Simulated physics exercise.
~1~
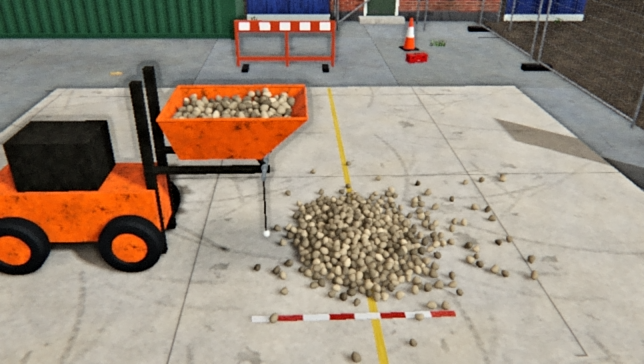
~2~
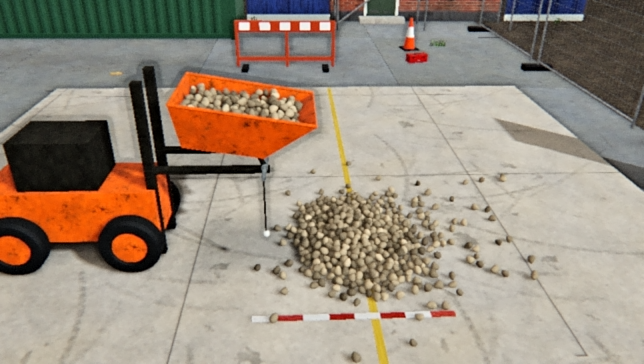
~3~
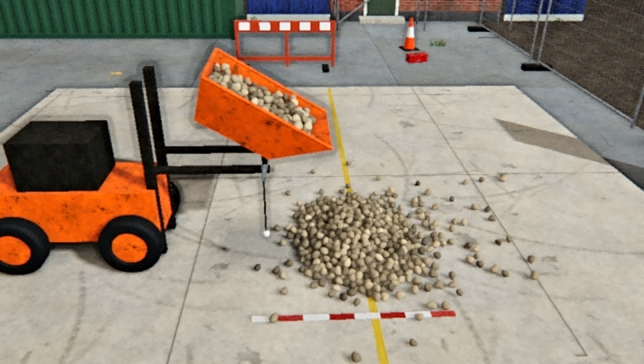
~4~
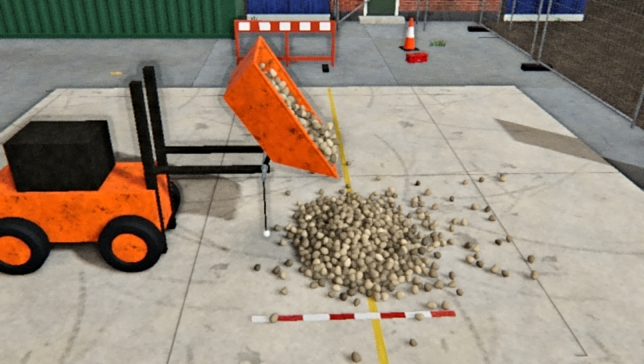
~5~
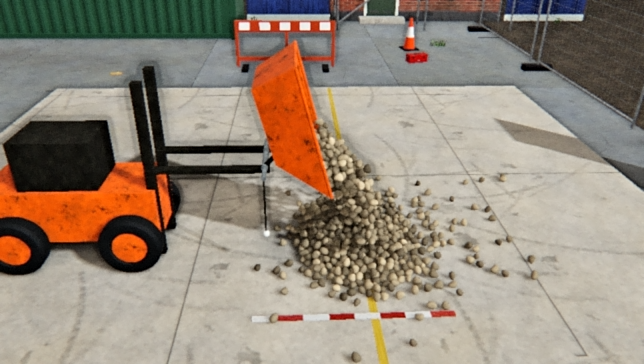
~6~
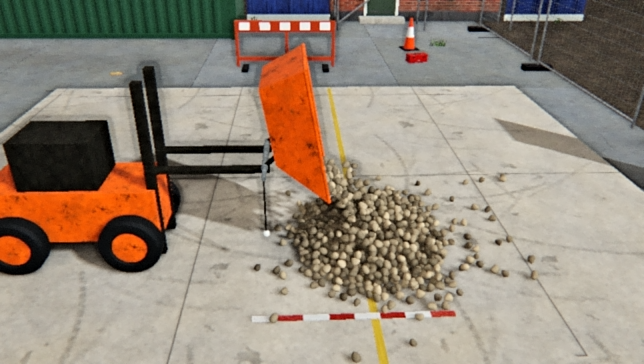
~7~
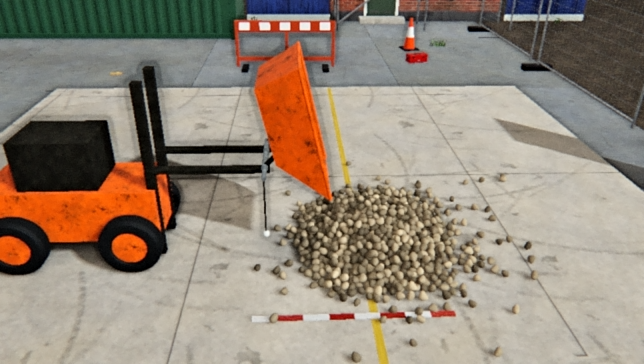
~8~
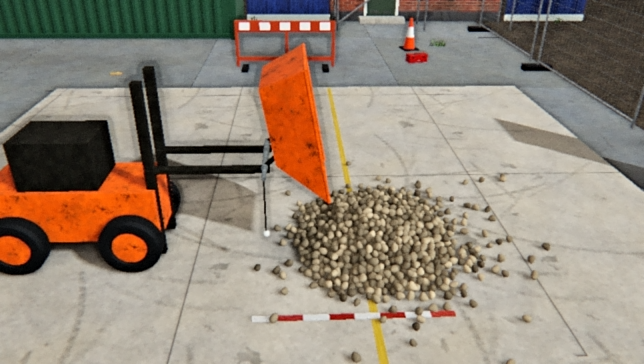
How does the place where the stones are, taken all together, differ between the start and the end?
At the start the stones are split between the raised skip and the heap on the ground, while at the end they lie together in one broader heap on the ground. Their middle has therefore shifted to the right and lower in the view.
An orange fork truck with a dark block on its back stands at the left of a pale concrete yard, seen from above, holding up an orange skip of stones. Below and to the right, a loose heap of similar stones lies across a painted yellow line, behind a red and white staff. The skip tips steadily to the right until it is almost upright, and its stones slide out onto the heap. It rocks slightly back and forward as the last stones leave. The skip ends steeply tilted, beside a broader heap spread further right.
